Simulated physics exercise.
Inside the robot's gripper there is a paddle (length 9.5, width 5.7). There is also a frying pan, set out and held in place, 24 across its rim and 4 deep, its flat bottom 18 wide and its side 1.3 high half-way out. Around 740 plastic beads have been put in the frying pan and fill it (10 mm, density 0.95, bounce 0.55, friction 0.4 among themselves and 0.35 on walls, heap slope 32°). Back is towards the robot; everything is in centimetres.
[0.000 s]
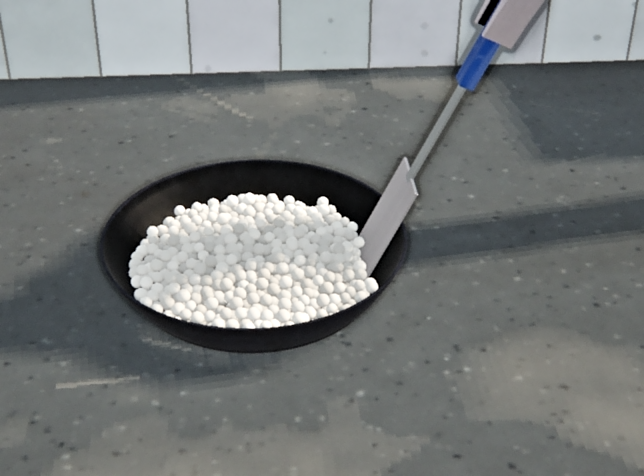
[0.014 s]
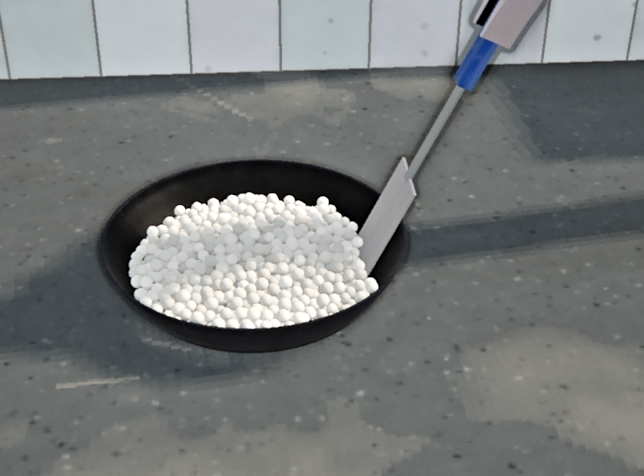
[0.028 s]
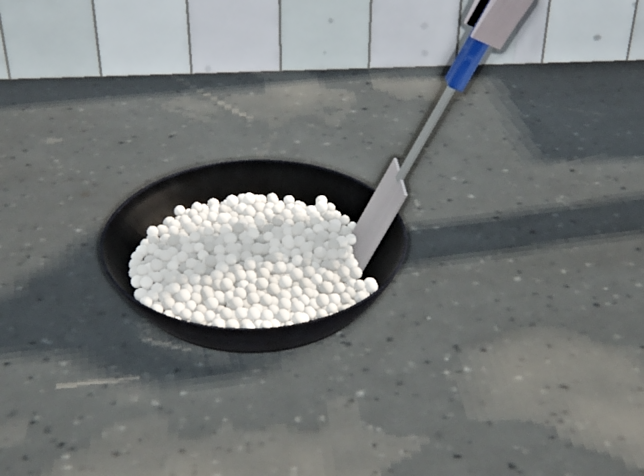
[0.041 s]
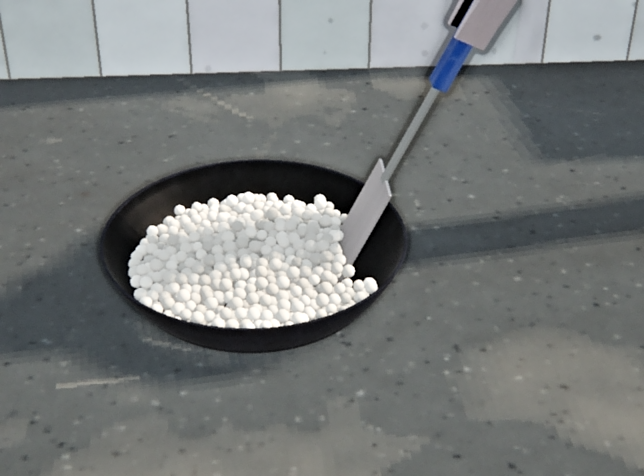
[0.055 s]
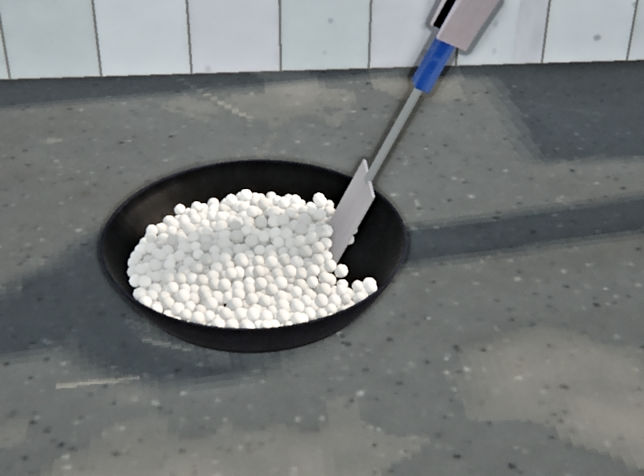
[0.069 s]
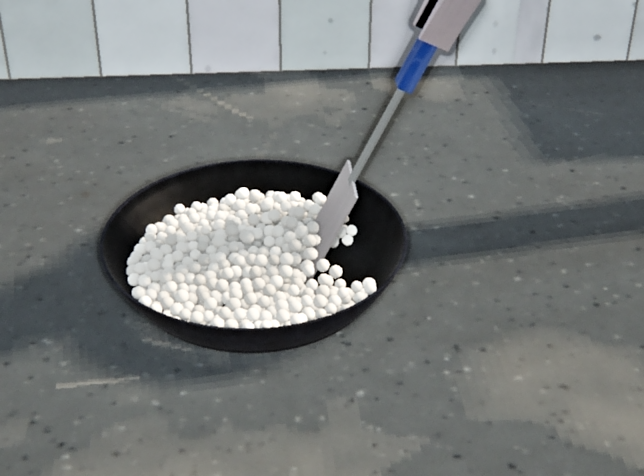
On a speckled dark grey countertop below a wall of pale vertical panels, the view looks down at an angle and stays still. A black frying pan sits left of centre, heaped with small white beads, with a grey paddle on a blue-collared shaft at its right. After a brief pause, the paddle slides slowly left into the heap, nudging nearby beads while a few sit loose behind it.
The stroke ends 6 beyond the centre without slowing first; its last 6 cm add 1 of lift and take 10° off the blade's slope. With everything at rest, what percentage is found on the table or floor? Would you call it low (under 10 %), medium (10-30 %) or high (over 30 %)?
I would call it low.
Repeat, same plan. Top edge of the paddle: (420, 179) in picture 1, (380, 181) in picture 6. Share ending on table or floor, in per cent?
Off the vessel, on the table or floor: Some 0 percent.
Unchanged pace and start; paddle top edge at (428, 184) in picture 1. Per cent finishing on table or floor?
About 0 per cent.
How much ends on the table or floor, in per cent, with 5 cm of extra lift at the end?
You'd expect near 10 percent of it there.
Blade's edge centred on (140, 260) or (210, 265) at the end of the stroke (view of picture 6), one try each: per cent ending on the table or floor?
First try about 20 percent, second about 0 percent.
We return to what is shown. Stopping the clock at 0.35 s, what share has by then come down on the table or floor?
I'd put it at around 5 per cent.
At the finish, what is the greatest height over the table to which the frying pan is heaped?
Height at the end: Around 5.0 cm.
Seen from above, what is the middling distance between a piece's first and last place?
I'd put it at close to 2 centimetres.
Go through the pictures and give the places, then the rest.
The paddle top edge at (411, 175), sloping 65°; upper third of the load around (254, 256), from x 135 to 370, top at y 200; 741 in the frying pan, in the first frame.
The paddle top edge at (409, 175), sloping 65°; upper third of the load around (256, 256), from x 135 to 370, top at y 200, in the second frame.
The paddle top edge at (401, 176), sloping 65°; upper third of the load around (261, 252), from x 135 to 370, top at y 200, in the third frame.
The paddle top edge at (386, 177), sloping 65°; upper third of the load around (261, 249), from x 135 to 370, top at y 200, in the fourth frame.
The paddle top edge at (369, 178), sloping 65°; upper third of the load around (260, 248), from x 135 to 370, top at y 195, in the fifth frame.
The paddle top edge at (353, 178), sloping 65°; upper third of the load around (257, 245), from x 135 to 370, top at y 195; 741 in the frying pan, in the sixth frame.
After 0.10 s, sloping 65°, highest piece 7 above the table; 741 in the frying pan.
After 0.14 s, sloping 61°, highest piece 7 above the table; 741 in the frying pan.
After 0.35 s, sloping 55°, highest piece 5 above the table; 713 in the frying pan, 25 on the table or floor, 3 on the blade or in flight.
After 1.40 s, sloping 55°, highest piece 5 above the table; 713 in the frying pan, 28 on the table or floor.
In the end, 713 in the frying pan, 28 on the table or floor. That is 4 % on the table or floor.
